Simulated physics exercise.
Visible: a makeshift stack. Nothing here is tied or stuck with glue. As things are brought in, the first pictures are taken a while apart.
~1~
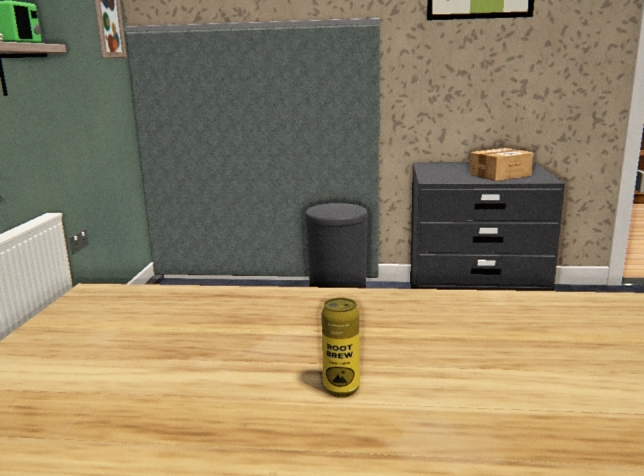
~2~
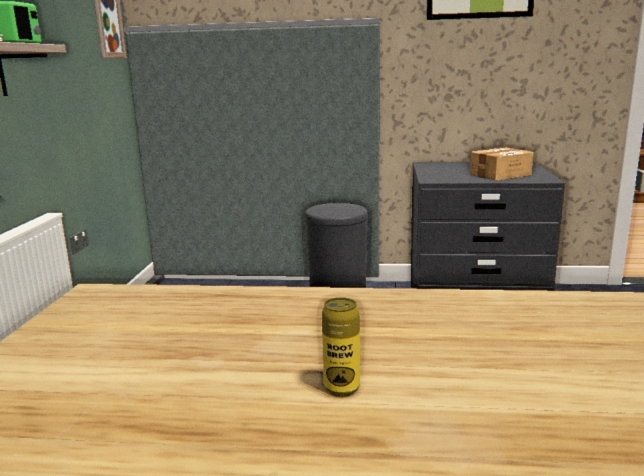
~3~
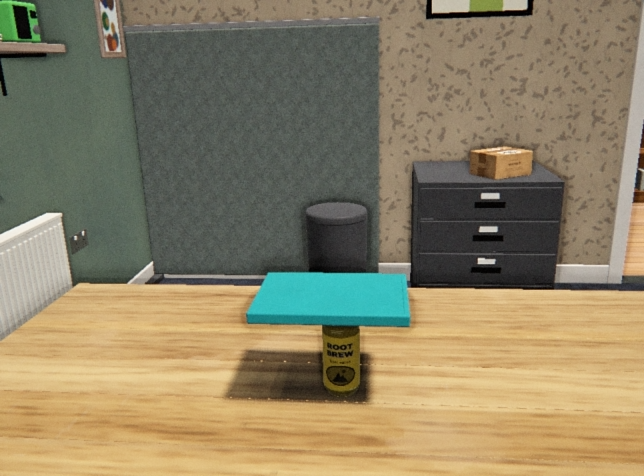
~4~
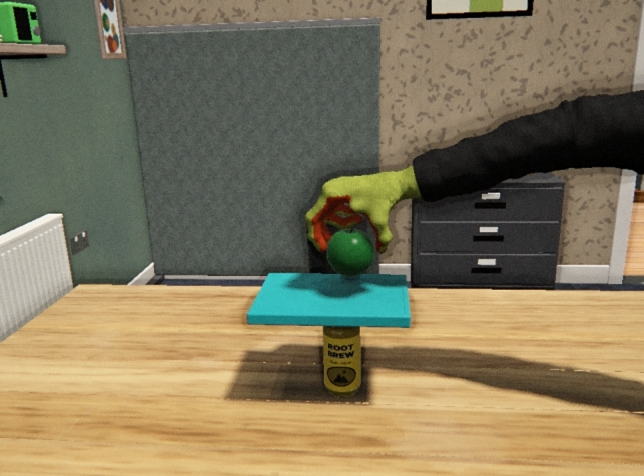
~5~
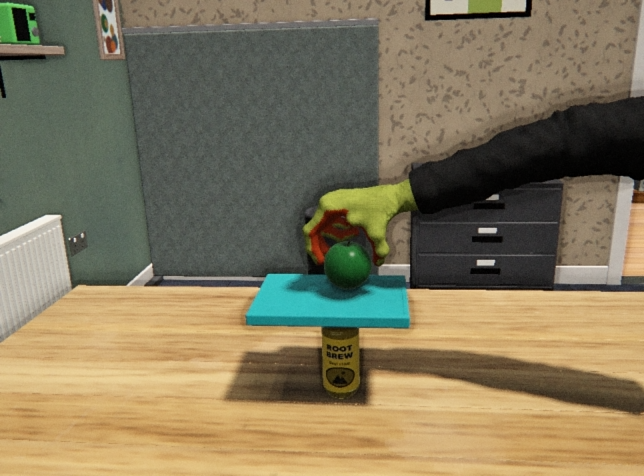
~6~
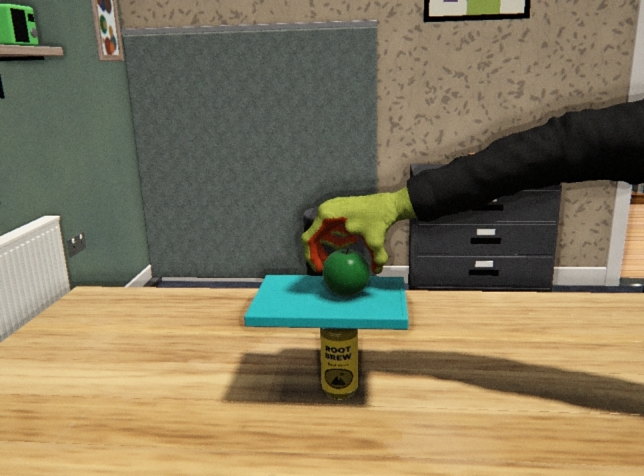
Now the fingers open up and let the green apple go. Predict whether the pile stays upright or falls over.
Prediction: It stays upright.
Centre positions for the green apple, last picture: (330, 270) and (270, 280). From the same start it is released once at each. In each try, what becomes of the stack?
First case: It remains standing; second case: It collapses.
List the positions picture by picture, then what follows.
In the first frame, the last thing is not in view yet.
In the second frame, the last thing is not in view yet.
In the third frame, the last thing is not in view yet; turquoise lid (332, 297).
In the fourth frame, still above its spot; green apple (351, 252); turquoise lid (332, 298).
In the fifth frame, still above its spot; green apple (348, 265); turquoise lid (331, 299).
In the sixth frame, set down, still held; green apple (347, 273); turquoise lid (330, 300).
Then, 0.40 s after the last picture, nothing has stirred.
Then, 1.10 s after the last picture, green apple resting near (347, 273).
At rest, all 3 in place. Seen from the same camera at the end, green apple near (347, 273). The stack keeps its balance.
